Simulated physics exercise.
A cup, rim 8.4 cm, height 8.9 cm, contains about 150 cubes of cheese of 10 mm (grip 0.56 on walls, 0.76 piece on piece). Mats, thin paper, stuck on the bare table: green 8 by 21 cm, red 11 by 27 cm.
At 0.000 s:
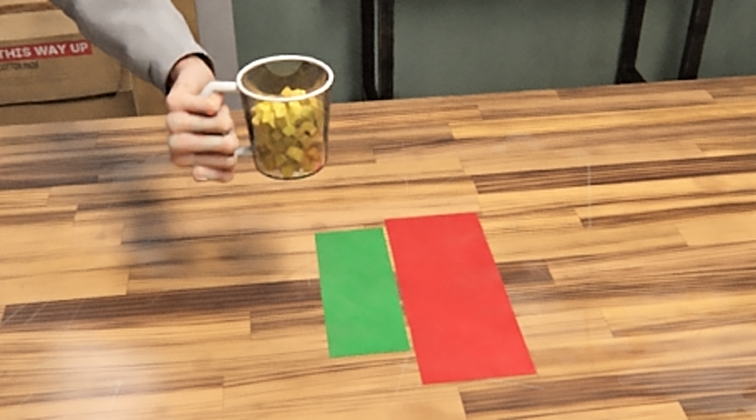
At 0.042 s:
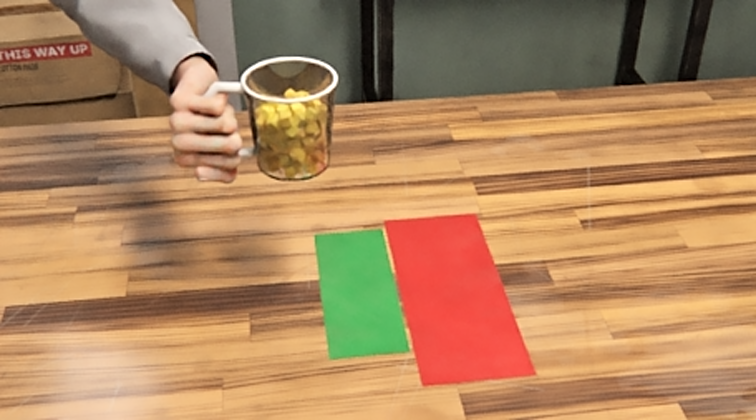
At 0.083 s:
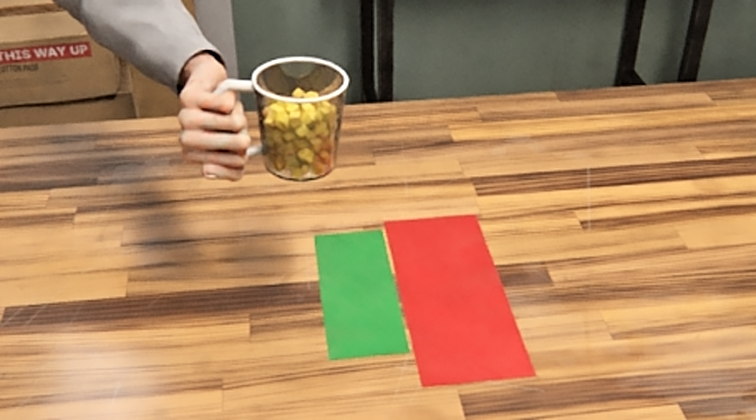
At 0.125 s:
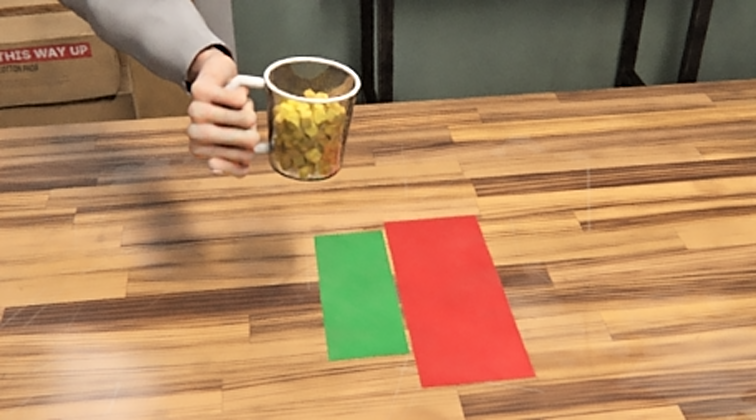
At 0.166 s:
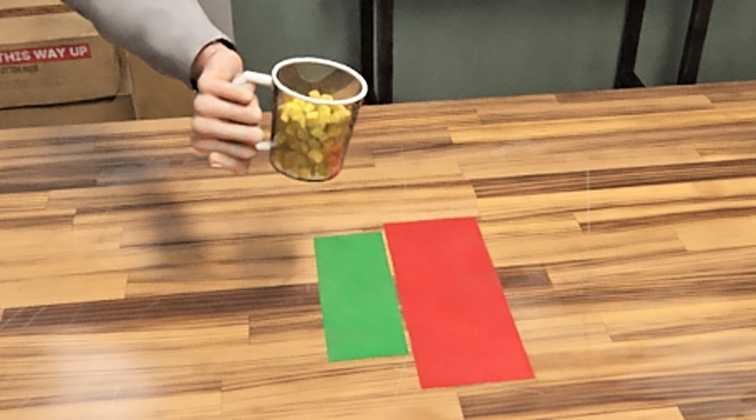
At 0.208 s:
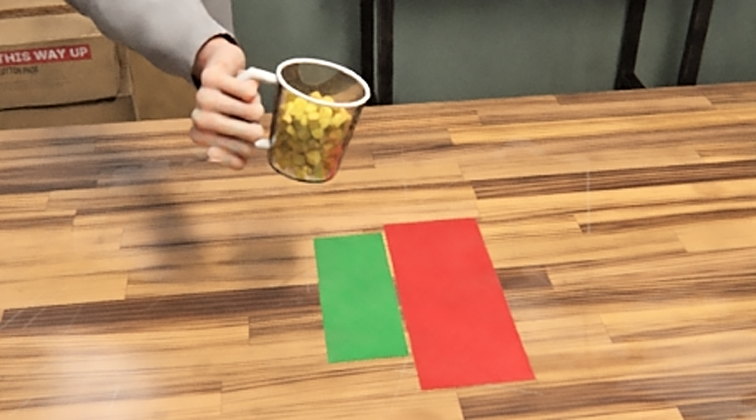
A wooden-topped table stands in a room with cardboard boxes behind it at the left, seen from slightly above by a camera that stays nearly still. A hand at the upper left grips the white handle of a clear cup of yellow cheese cubes, behind a green mat and a larger red mat lying side by side. The hand moves the cup slightly right, then tilts it gradually rightward as the cubes shift inside.
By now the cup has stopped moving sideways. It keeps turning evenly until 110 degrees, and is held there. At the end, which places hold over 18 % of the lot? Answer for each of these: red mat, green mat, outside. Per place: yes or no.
Red mat - answer yes; green mat - answer yes; off the mats - answer no.
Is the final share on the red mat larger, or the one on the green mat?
The bigger amount ends up on the red mat.
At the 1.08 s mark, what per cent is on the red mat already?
I'd say around 0 percent.
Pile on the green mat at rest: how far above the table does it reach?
Roughly 2.0 cm.
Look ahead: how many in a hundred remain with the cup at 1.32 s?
Roughly 50 percent of the load.
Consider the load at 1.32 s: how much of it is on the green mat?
20 per cent.
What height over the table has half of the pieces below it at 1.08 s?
Height: Some 20 cm.
After 0.54 s, tilt 50 degrees; cup 100 %; middle of all pieces on or above the table near (306, 131).
Then, at 0.82 s, tilt 80 degrees; cup 100 %; middle of all pieces on or above the table near (305, 130).
After 1.08 s, tilt 106 degrees; cup 95 %, in the air 5 %; middle of all pieces on or above the table near (312, 137).
After 1.32 s, tilt 110 degrees; green mat 20 %, cup 50 %, red mat 20 %, in the air 10 %; middle of all pieces on or above the table near (352, 192).
At rest (2.9 s), green mat 35 %, cup 0 %, red mat 60 %, outside 5 %.
